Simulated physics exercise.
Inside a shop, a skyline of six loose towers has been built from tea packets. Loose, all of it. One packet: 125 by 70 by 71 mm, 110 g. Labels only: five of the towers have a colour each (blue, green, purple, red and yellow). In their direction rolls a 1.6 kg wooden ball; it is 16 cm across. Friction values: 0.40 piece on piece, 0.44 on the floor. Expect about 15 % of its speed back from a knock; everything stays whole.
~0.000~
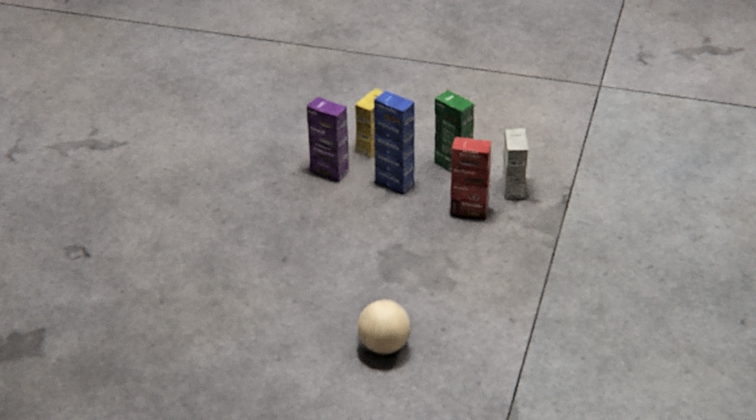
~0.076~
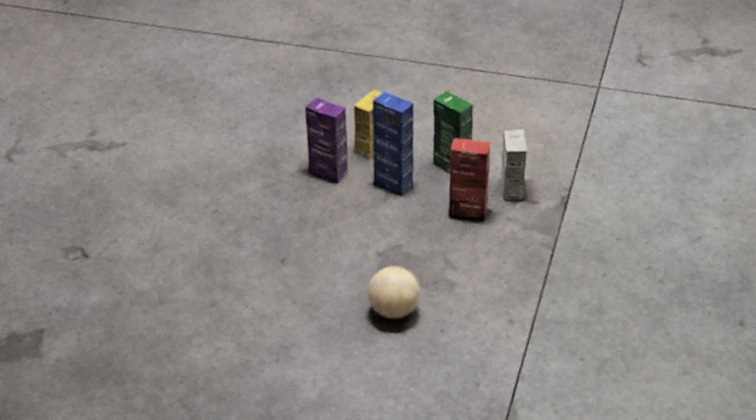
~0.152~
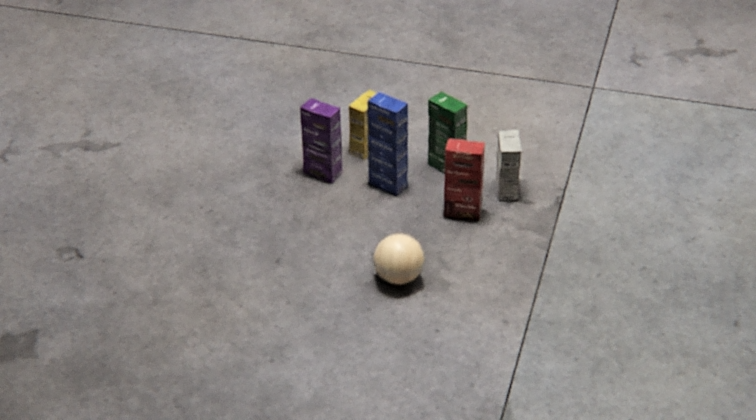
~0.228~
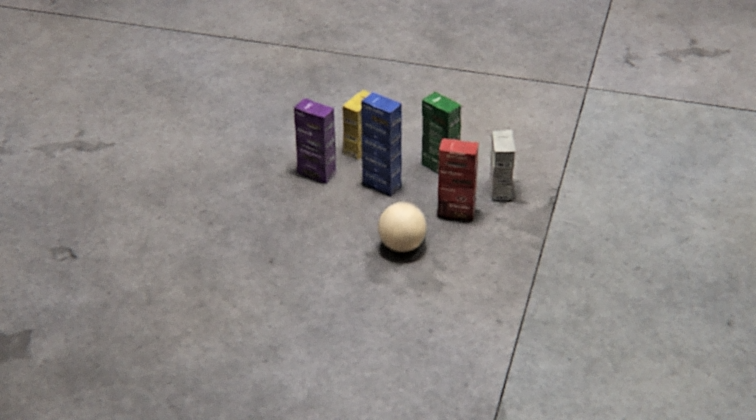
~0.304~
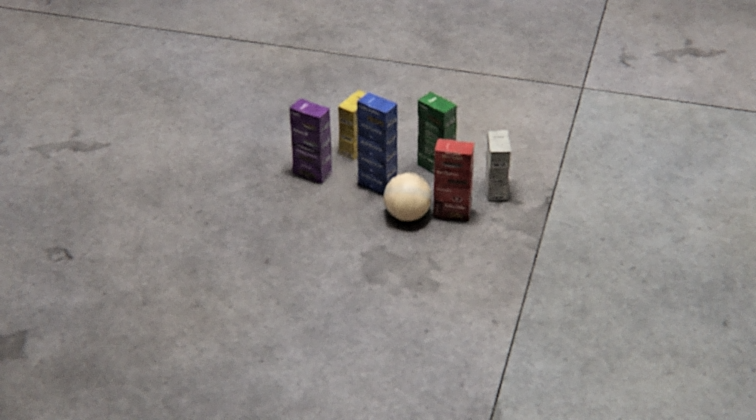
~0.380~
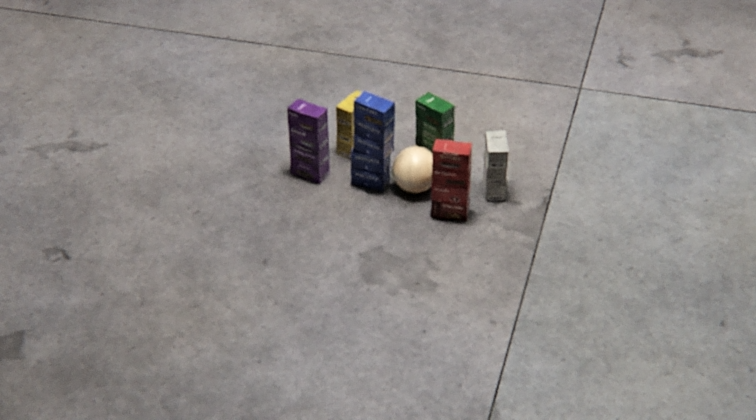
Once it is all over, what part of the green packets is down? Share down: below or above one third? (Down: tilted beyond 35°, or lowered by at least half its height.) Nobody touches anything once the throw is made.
Above.
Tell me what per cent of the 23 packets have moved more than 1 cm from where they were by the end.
That is 40 per cent.
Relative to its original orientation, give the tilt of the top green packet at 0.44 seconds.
Near 20 degrees from how it began.
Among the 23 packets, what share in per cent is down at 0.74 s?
By then 25 %.
After 0.44 s, ball still moving; none of the 4 green packets down (0 of 23 in all colours); top green packet leaning 22°; top blue packet leaning 10°.
After 0.58 s, ball still moving; 2 of the 4 green packets down (2 of 23 in all colours); top green packet on its side; top blue packet leaning 15°.
After 0.74 s, ball still moving; 3 of the 4 green packets down (6 of 23 in all colours); top green packet upside down; top blue packet leaning 38°, 33 mm lower.
After 0.92 s, ball still moving; 3 of the 4 green packets down (6 of 23 in all colours); top green packet upside down; top blue packet on its side.
At rest (1.4 s), ball rolling away; 3 of the 4 green packets down (6 of 23 in all colours); top green packet upside down; top blue packet on its side. That is 75 per cent. As the last picture would show them, middles, top green packet near (423, 156), top blue packet near (363, 221).
